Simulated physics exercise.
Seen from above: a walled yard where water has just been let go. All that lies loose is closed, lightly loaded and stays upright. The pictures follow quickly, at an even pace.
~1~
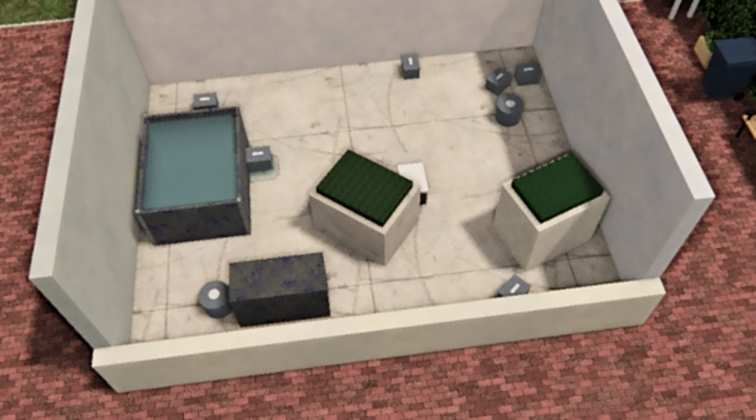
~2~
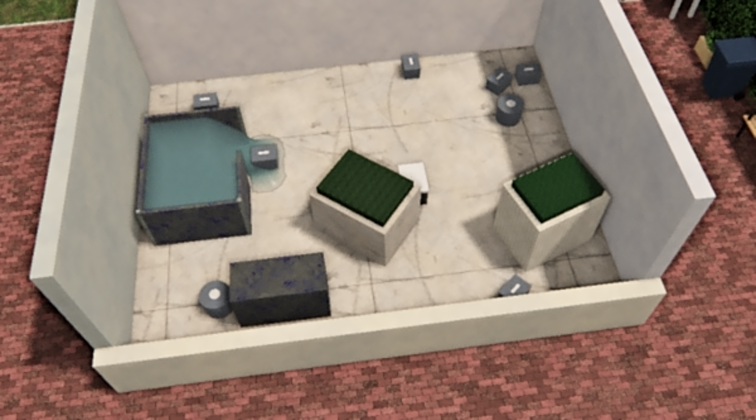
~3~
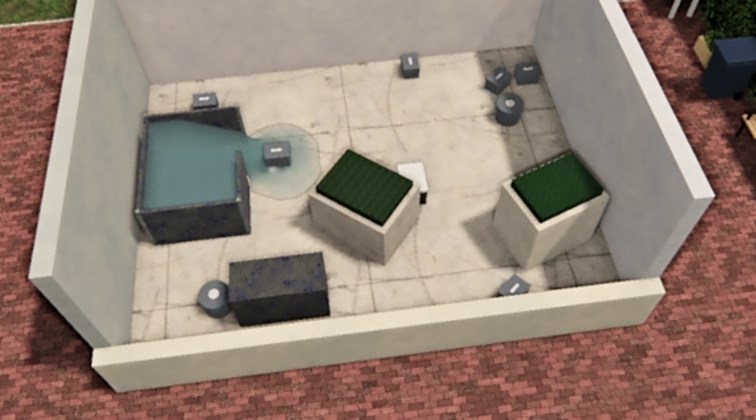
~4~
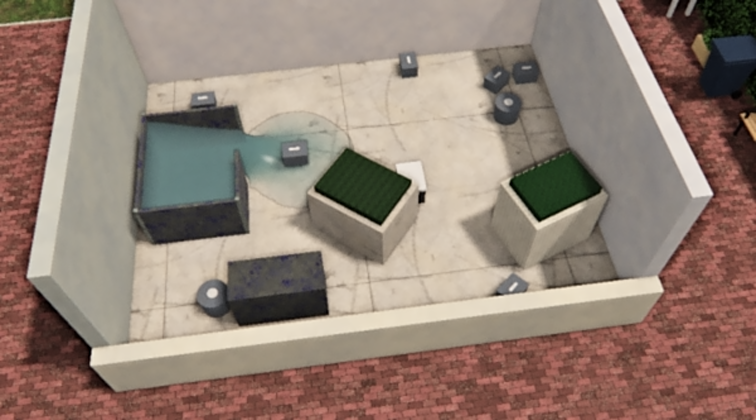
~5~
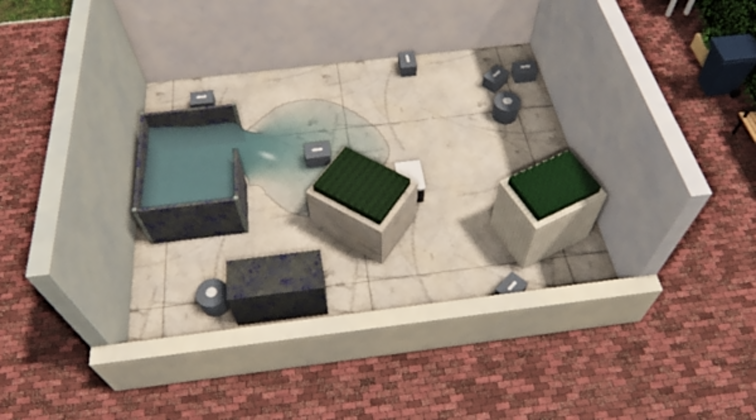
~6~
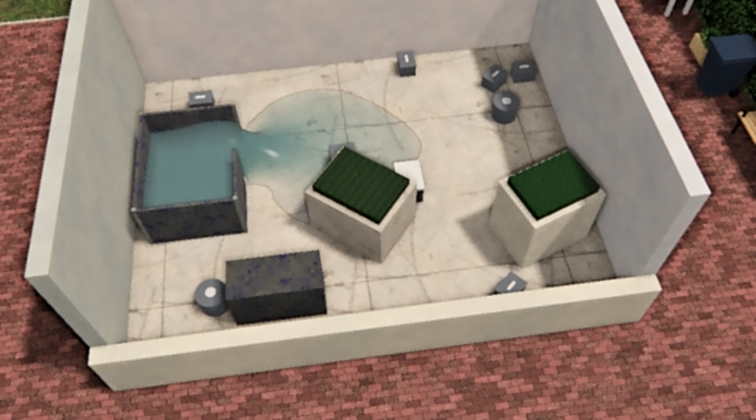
A walled yard held a dark tank of water, planters and scattered grey containers; water poured out through the tank's right side, spreading across the paving and carrying one small grey container rightward behind a planter.
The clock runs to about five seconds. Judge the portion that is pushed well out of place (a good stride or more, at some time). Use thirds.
Share: One to two thirds.
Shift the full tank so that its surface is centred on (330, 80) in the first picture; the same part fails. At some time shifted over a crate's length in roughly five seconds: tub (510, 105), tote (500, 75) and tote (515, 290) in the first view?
In that order: Swept aside, yes, yes.
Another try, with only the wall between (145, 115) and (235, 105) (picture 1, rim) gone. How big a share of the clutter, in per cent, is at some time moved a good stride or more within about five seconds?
I make it 70 per cent.
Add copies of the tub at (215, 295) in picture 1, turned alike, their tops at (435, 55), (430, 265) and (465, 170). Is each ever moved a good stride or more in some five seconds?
In that order: Pushed that far, short of that, shifted that much.
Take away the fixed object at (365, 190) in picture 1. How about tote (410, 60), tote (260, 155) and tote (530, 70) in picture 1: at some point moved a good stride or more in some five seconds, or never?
In turn: Shifted that much, pushed that far, pushed that far.
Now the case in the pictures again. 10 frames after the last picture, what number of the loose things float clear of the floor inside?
The number is 5.
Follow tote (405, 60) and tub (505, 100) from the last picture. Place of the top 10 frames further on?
Around (519, 40) and (544, 92).
A moment on, 1 of 10 are well off their spots; 1 afloat.
Next, 4 of 10 are well off their spots; 5 afloat.
Later, 3 of 10 are well off their spots; 5 afloat.
In the end, 6 of 10 are well off their spots, and 6 have been at some point; 5 afloat.
